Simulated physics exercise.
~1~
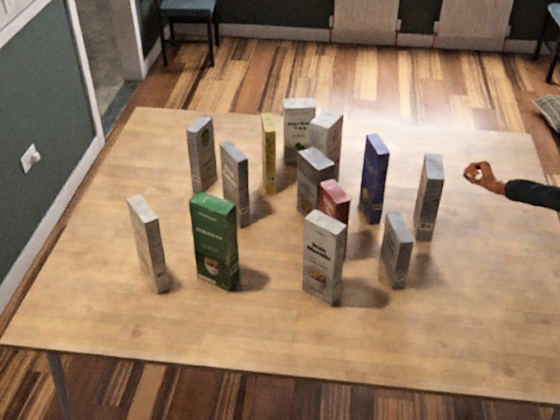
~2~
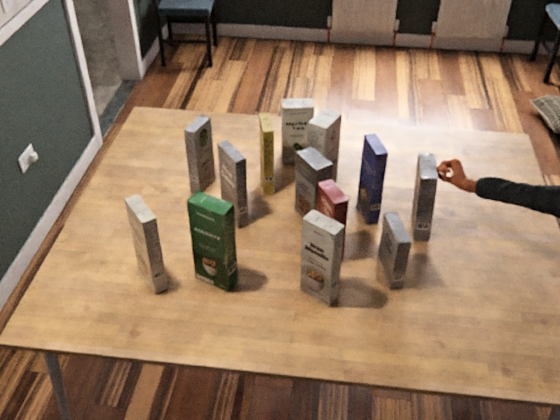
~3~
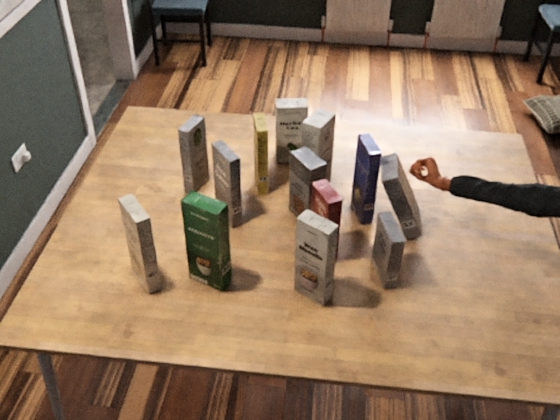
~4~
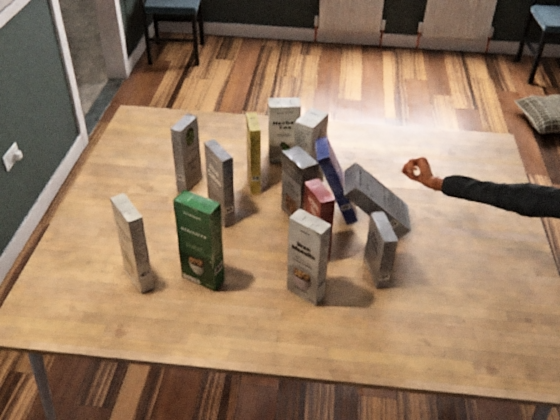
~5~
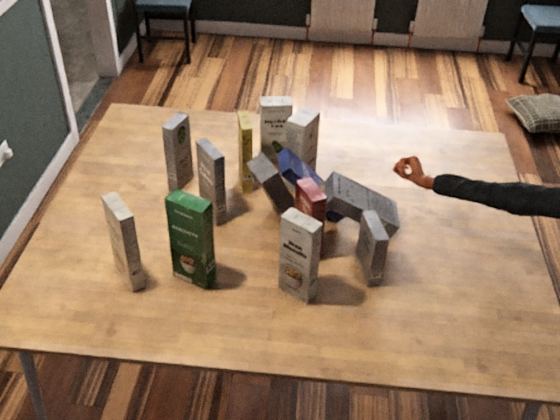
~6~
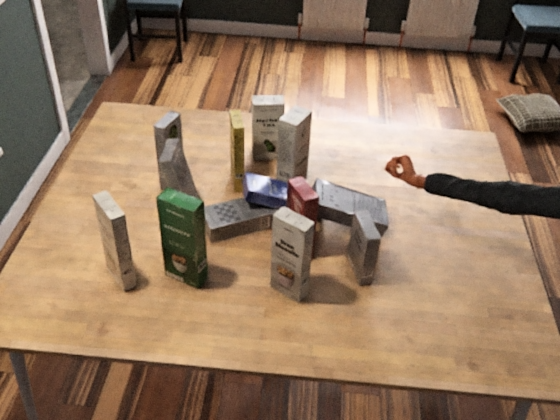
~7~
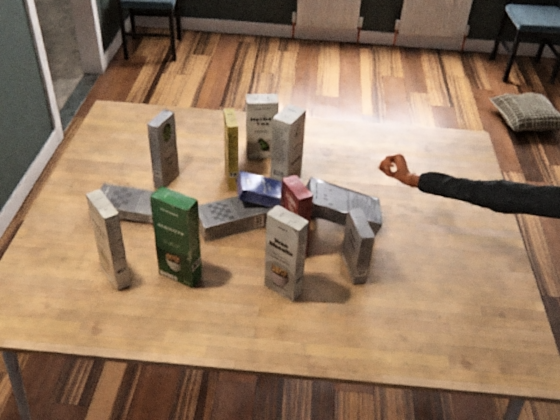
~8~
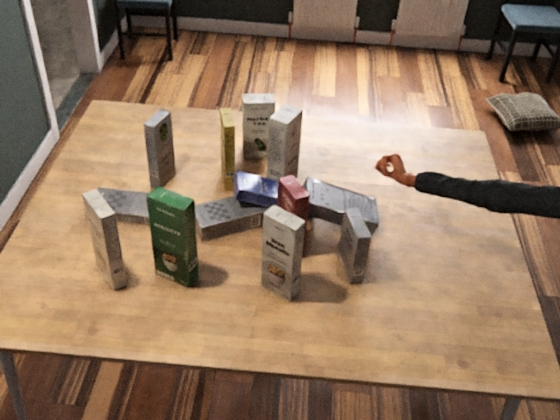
A hand tips a gray box leftward, toppling three more, while the others stay standing.
